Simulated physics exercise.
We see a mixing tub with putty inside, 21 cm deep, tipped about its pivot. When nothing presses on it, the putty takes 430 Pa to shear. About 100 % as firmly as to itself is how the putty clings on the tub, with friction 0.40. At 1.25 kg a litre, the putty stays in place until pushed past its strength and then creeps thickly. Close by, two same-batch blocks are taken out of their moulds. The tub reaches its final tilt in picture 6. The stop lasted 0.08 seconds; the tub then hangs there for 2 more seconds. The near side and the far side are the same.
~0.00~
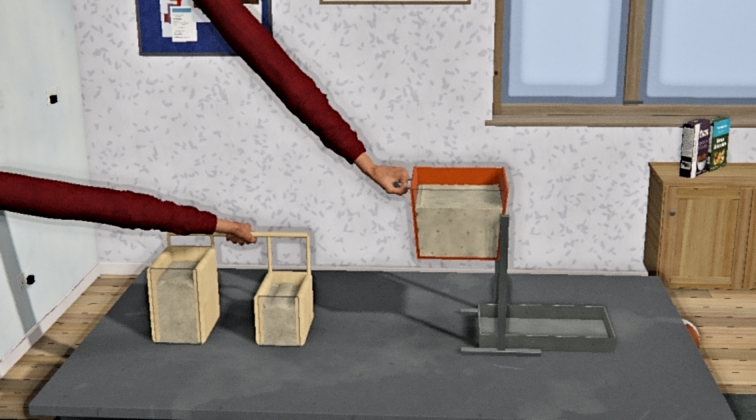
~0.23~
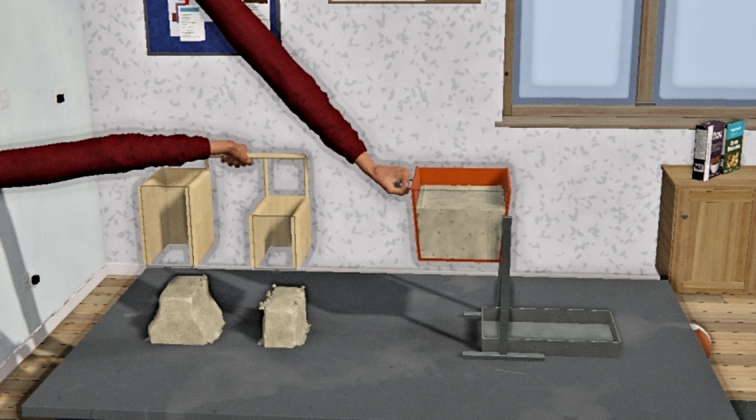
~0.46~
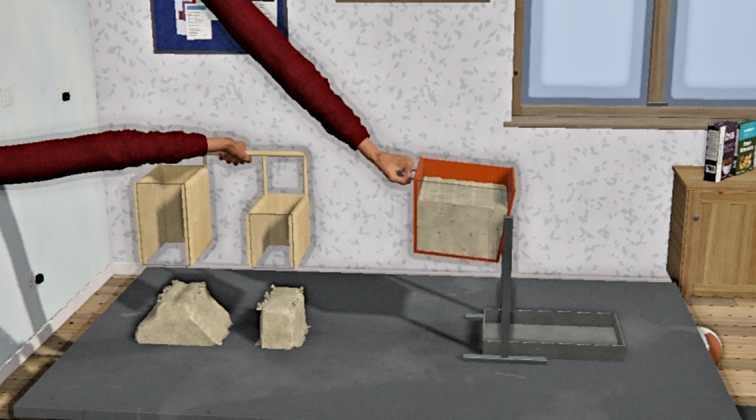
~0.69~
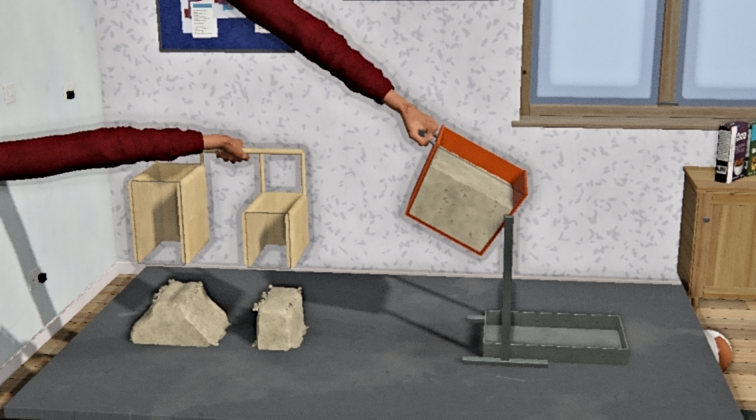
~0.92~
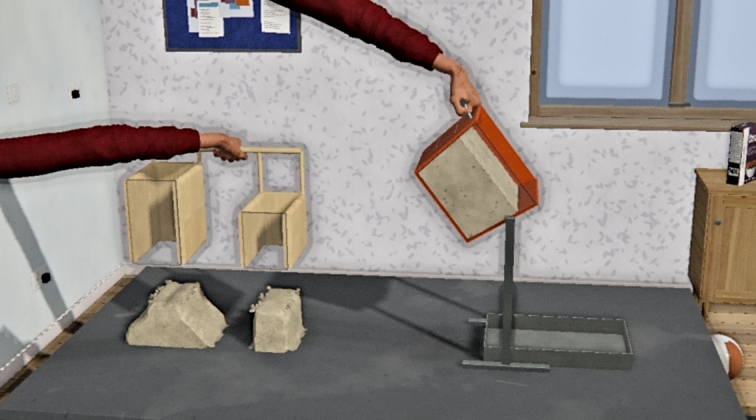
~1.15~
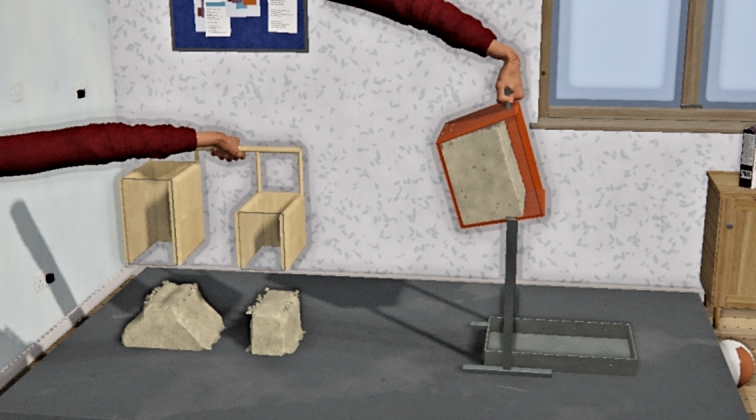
We see one hand lift two wooden moulds off pale blocks, the left block slumping and spreading while the right keeps its shape, then another hand steadily tilts an orange tub of pale material clockwise on a grey stand.
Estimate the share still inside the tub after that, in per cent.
I would say about 95 per cent.
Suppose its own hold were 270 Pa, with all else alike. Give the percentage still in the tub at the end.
60 %.
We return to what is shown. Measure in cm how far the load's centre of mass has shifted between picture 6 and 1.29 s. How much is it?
Shift: Roughly 2 cm.
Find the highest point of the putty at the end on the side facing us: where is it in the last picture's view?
The highest point sits at around (514, 154).
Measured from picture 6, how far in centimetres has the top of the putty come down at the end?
About 7 cm.
After 1.29 s, the tub is at 73 degrees and holds 100 %.
After 1.46 s, the tub is at 73 degrees and holds 98 %.
After 1.63 s, the tub is at 73 degrees and holds 95 %.
After 1.80 s, the tub is at 73 degrees and holds 95 %.
After 3.15 s, at the end, the tub is at 73 degrees and holds 95 %.
